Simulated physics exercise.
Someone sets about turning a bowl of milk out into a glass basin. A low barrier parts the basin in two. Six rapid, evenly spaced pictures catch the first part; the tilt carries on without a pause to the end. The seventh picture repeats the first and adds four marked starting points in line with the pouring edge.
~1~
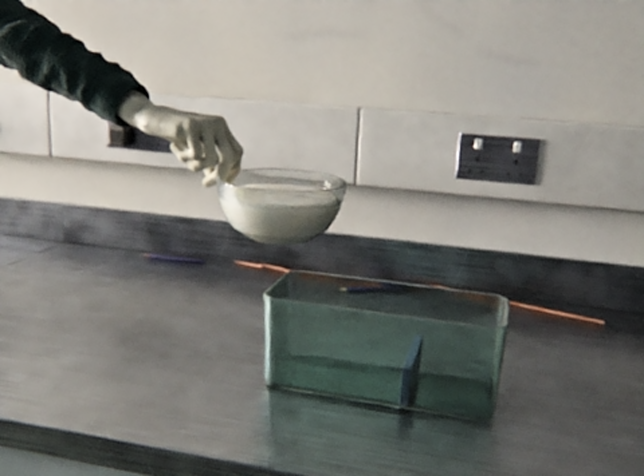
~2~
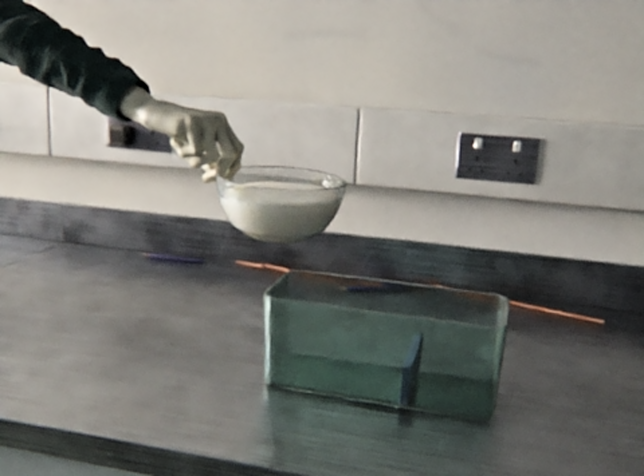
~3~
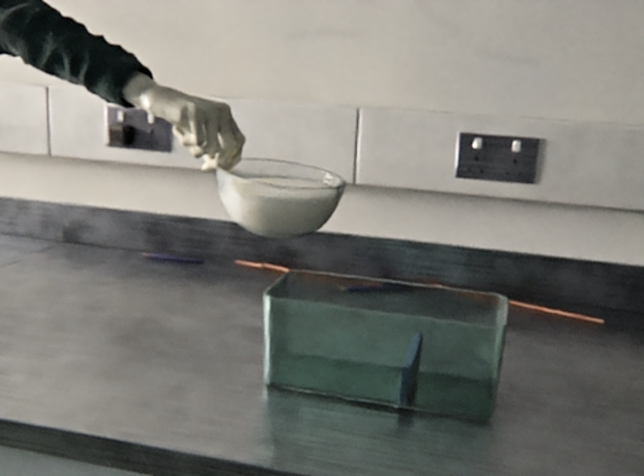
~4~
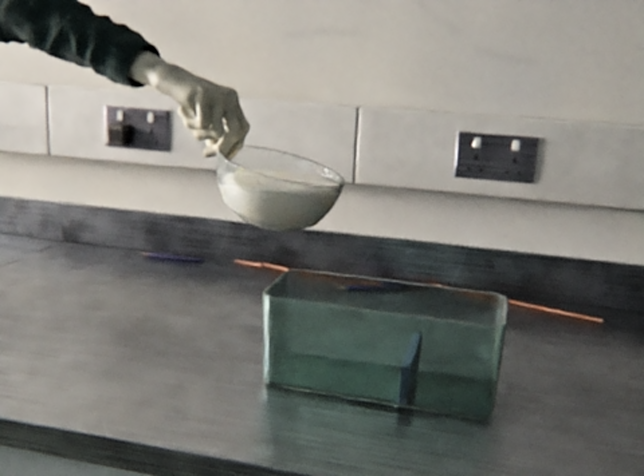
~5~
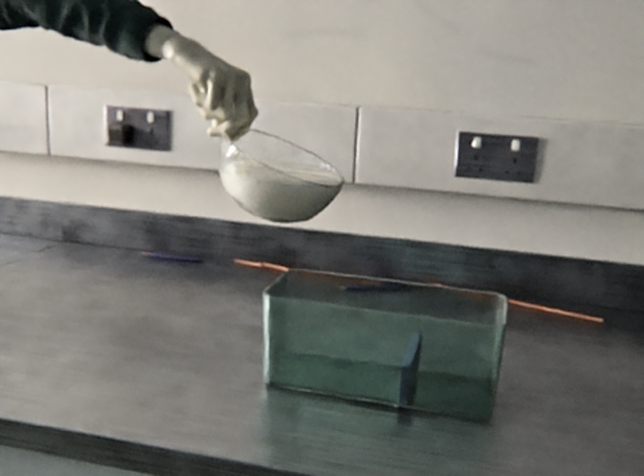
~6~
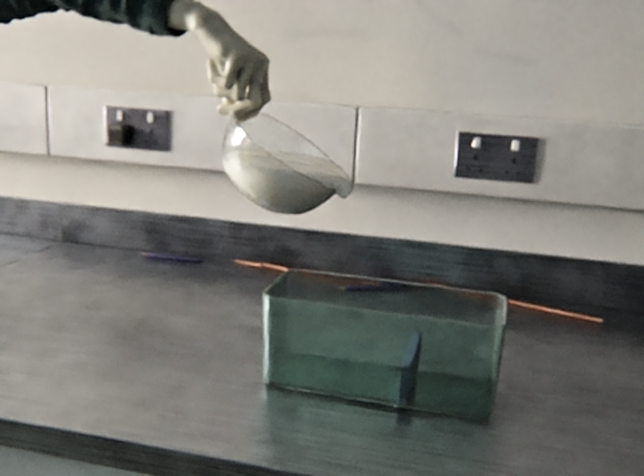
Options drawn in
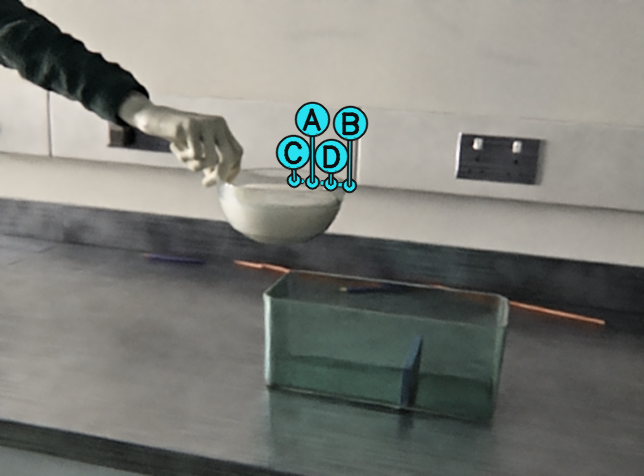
A hand tilts a glass bowl of milk rightward above a basin with a low barrier.
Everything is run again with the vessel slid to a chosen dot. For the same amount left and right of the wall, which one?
I would pick dot D.
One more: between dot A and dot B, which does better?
It is B.
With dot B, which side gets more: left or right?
More ends on the right.
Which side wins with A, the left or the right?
More ends on the left.
On the marked copy, A at (312, 182); B at (349, 185); C at (294, 180); D at (330, 183).
Choosing A, about 83 % ends left of the wall and 15 % right of it.
Choosing B, about 25 % ends left of the wall and 73 % right of it.
Choosing C, about 94 % ends left of the wall and 5 % right of it.
Choosing D, about 51 % ends left of the wall and 48 % right of it.
